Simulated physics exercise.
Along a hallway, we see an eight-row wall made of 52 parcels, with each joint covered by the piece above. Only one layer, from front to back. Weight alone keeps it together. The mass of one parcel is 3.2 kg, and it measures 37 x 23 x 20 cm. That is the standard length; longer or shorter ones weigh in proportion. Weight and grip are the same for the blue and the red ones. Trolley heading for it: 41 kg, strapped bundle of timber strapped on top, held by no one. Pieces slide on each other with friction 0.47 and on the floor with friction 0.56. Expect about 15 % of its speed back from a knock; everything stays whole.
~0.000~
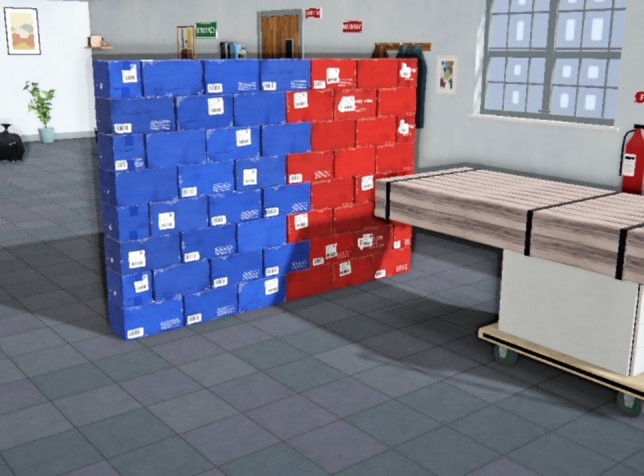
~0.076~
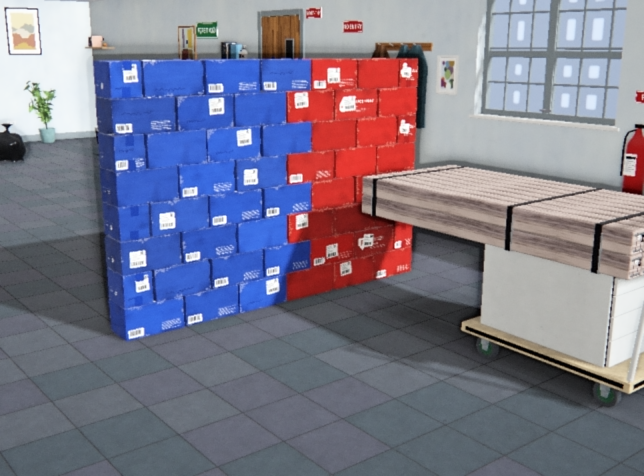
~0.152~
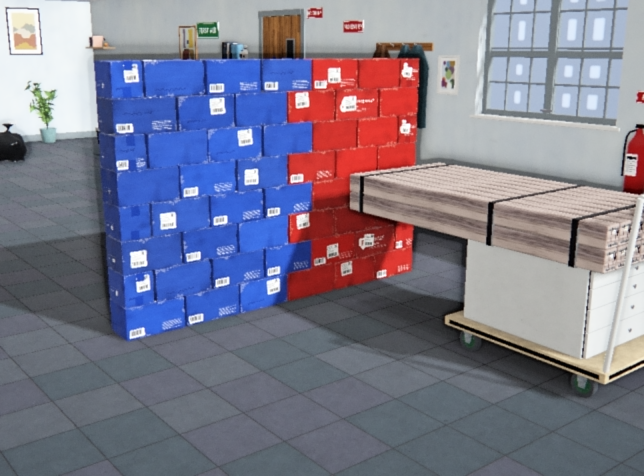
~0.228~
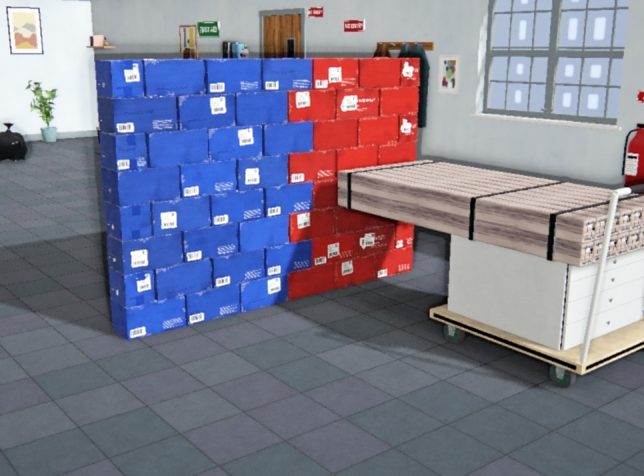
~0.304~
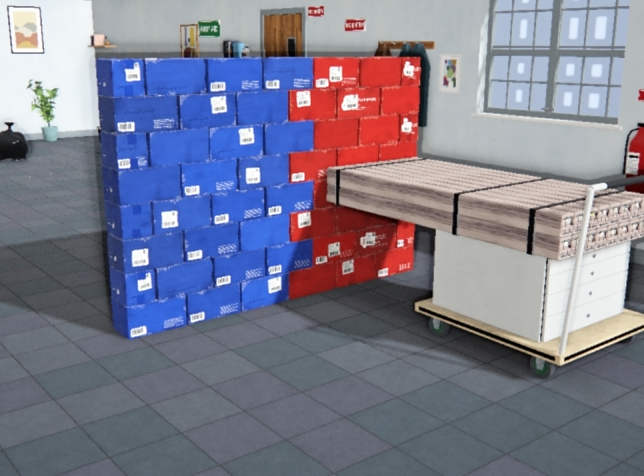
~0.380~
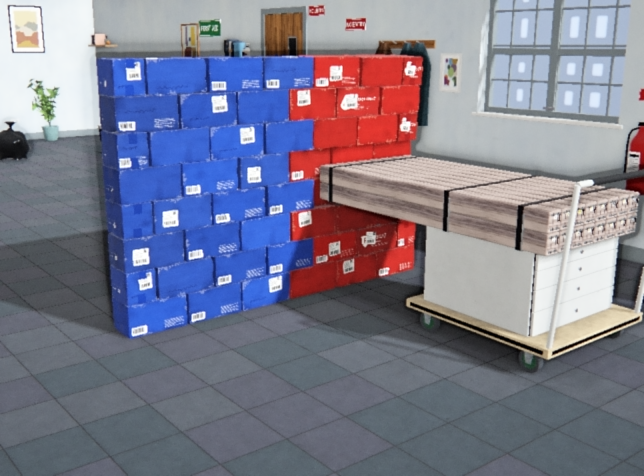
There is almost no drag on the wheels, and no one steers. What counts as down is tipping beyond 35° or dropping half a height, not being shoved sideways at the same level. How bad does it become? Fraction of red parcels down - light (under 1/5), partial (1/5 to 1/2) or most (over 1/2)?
Most.
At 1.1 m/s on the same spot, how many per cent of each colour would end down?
Share down, in per cent: Red 0, blue 0.
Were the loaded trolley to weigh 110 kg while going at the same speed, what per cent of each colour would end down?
That would leave red at 80 and blue at 10 per cent.
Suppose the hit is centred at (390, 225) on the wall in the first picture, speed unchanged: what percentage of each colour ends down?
You'd end up with red at 0 and blue at 0 percent down.
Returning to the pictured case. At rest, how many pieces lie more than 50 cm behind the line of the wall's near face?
I'd put it near 16.
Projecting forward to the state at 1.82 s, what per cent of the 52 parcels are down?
By then, 35 per cent.
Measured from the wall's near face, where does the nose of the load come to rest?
10 cm.
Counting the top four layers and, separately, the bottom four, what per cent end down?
I'd put the top at 60 per cent and the bottom at 10 per cent.
By 1.32 s, load 11 cm past the wall's line, stopped; none of the 24 red parcels down (0 of 52 in all colours); top red parcel tilted 22°.
By 1.82 s, load 11 cm past the wall's line, stopped; 15 of the 24 red parcels down (19 of 52 in all colours); top red parcel on its side.
When it is over (2.9 s), load 11 cm past the wall's line, stopped; 15 of the 24 red parcels down (19 of 52 in all colours); top red parcel on its side; top blue parcel unmoved. That is 62 per cent. In pixels of the last frame, middles, top red parcel near (259, 227), top blue parcel near (168, 76).
